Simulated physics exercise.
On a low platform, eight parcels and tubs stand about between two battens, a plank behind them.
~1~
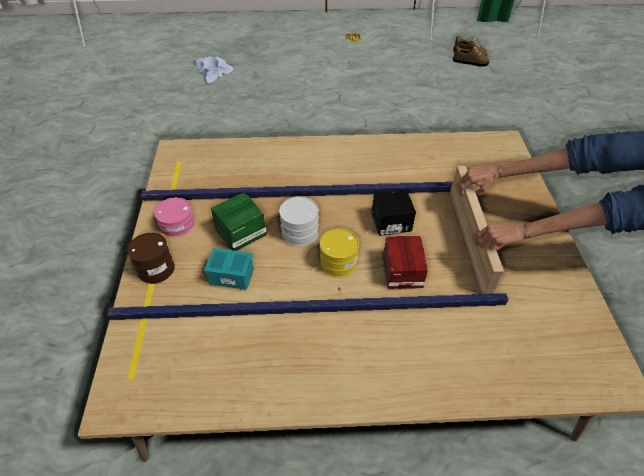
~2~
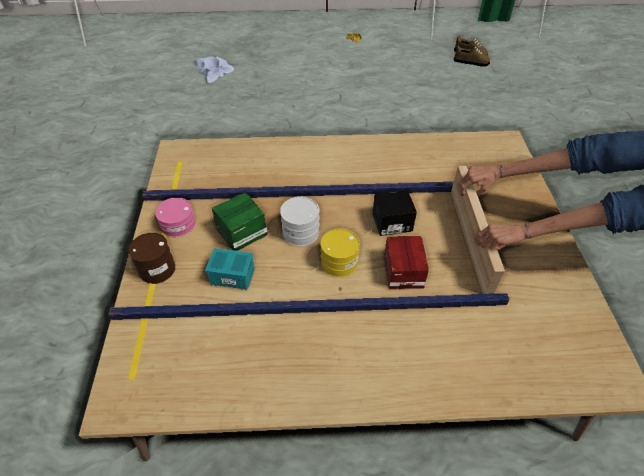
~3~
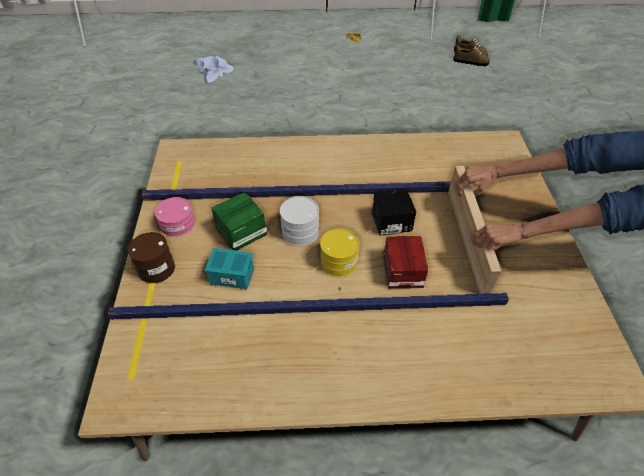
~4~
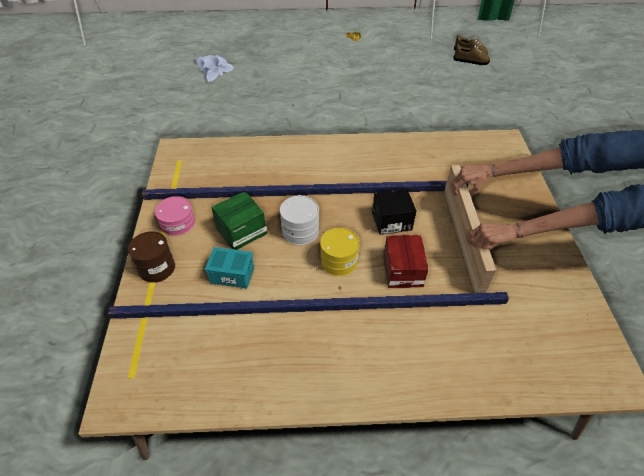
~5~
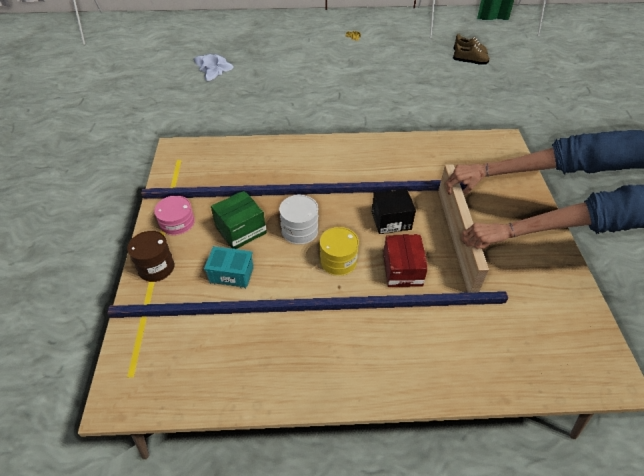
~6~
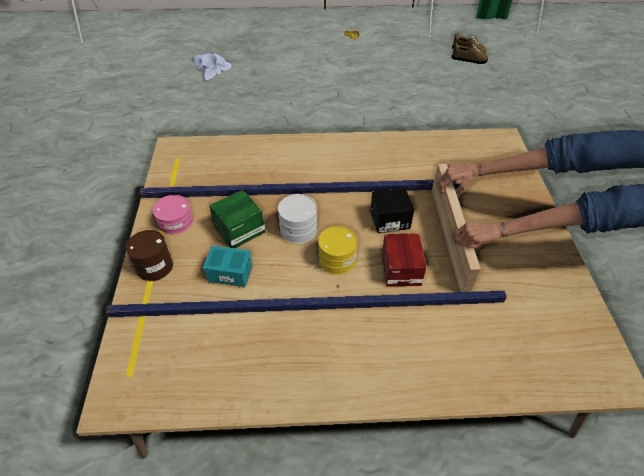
Two hands in blue sleeves reach in from the right and grip an upright wooden plank on a low wooden table, seen from above at an angle in a grey-floored room. Between two dark blue battens stand black and red boxes, white and yellow tubs, green and turquoise boxes, and pink and brown tubs near yellow tape. The hands slide the plank slightly left while the items stay put.
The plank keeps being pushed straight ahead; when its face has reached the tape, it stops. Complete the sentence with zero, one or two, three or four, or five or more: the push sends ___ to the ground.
The push sends five or more to the ground.
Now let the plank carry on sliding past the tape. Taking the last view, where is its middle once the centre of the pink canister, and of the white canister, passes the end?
The middle is at (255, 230) when it's the pink canister, and at (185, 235) when it's the white canister.
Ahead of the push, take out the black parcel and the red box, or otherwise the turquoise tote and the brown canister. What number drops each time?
The first count is 4 and the second is 4.
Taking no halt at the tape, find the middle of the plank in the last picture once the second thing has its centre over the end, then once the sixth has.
The middle sits near (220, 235) at the first moment and near (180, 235) at the second.
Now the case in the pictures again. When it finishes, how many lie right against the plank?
2.
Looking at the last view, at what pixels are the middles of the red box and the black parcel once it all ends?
The red box finishes at (129, 270); the black parcel finishes at (142, 217).
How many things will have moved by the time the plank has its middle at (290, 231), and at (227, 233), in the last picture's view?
7, then 8.
Early on, none off yet; brown canister at rest near (150, 256); pink canister at rest near (173, 215); turquoise tote at rest near (229, 267).
A while later, none off yet; brown canister at rest near (150, 256); pink canister travelled a little near (164, 213); turquoise tote travelled about its own width near (197, 274).
Further along, one off so far; brown canister travelled about its own width near (119, 250); pink canister down on the ground near (134, 265); turquoise tote travelled well along near (125, 281).
Finally, the number that fall off is five or more; lost, yellow canister, white canister, green box, turquoise tote, pink canister and brown canister.
